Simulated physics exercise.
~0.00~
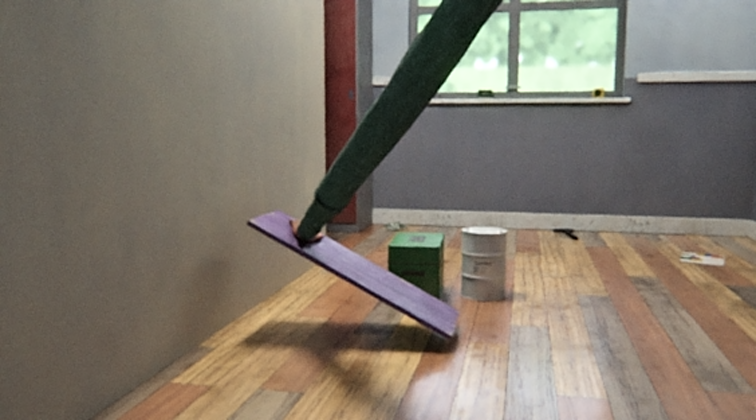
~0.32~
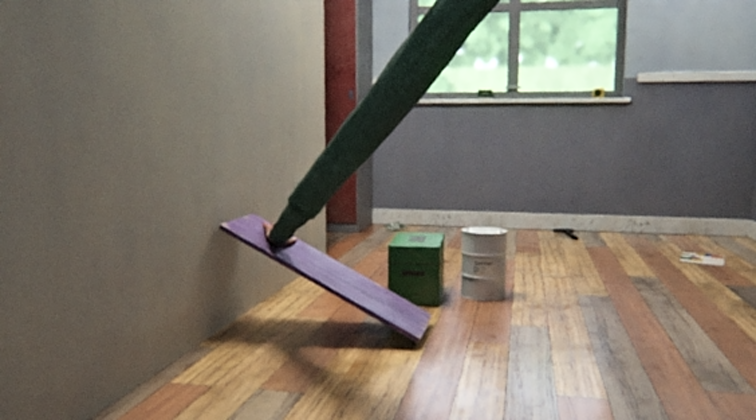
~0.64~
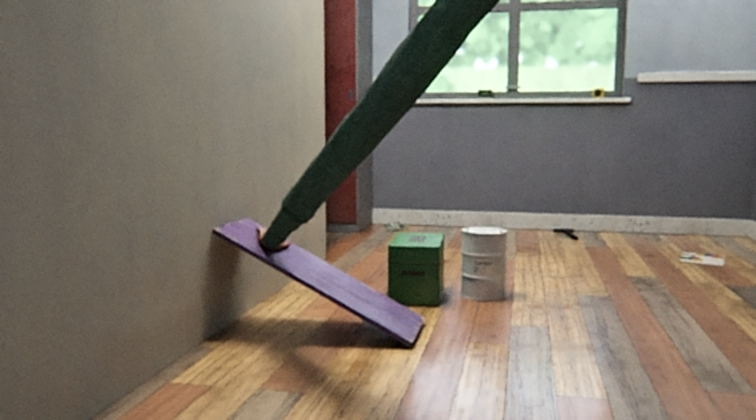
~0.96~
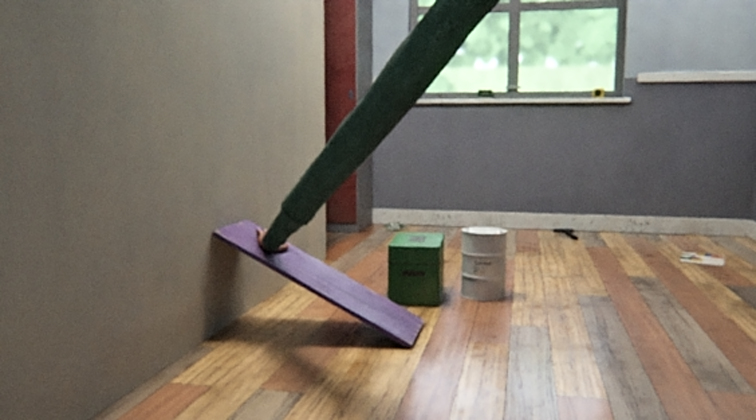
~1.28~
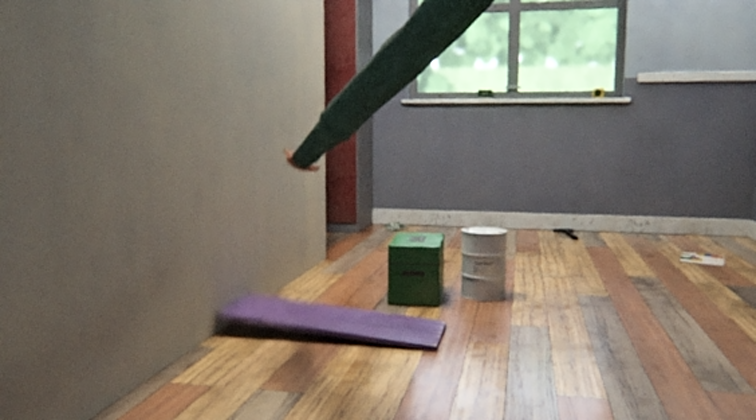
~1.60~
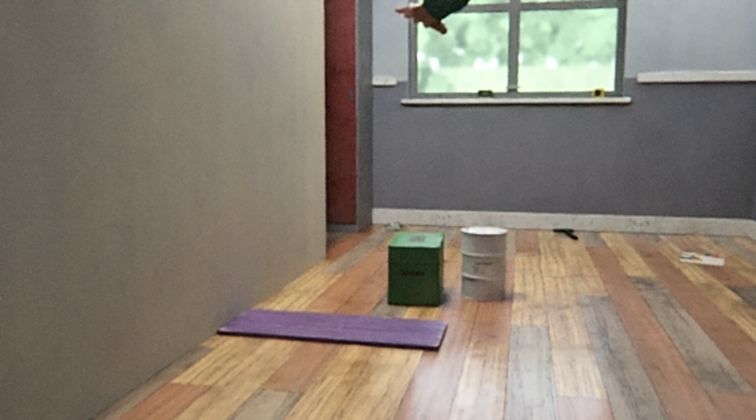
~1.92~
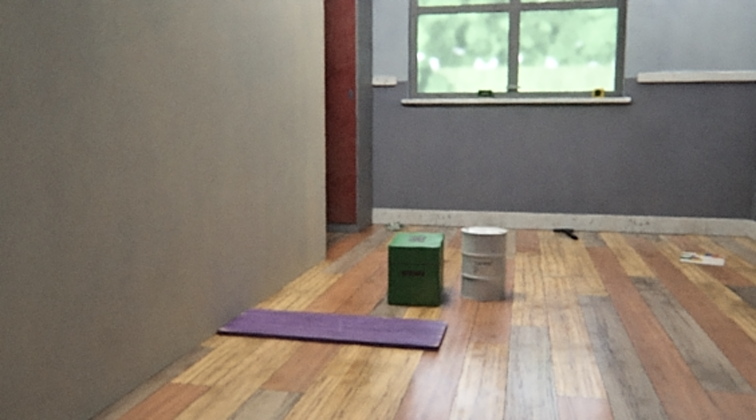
A green-sleeved arm leaned a purple board against the wall on the left, beside a green toolbox and a white canister, then let go and drew back, and the board slipped down until it lay flat on the wooden floor.
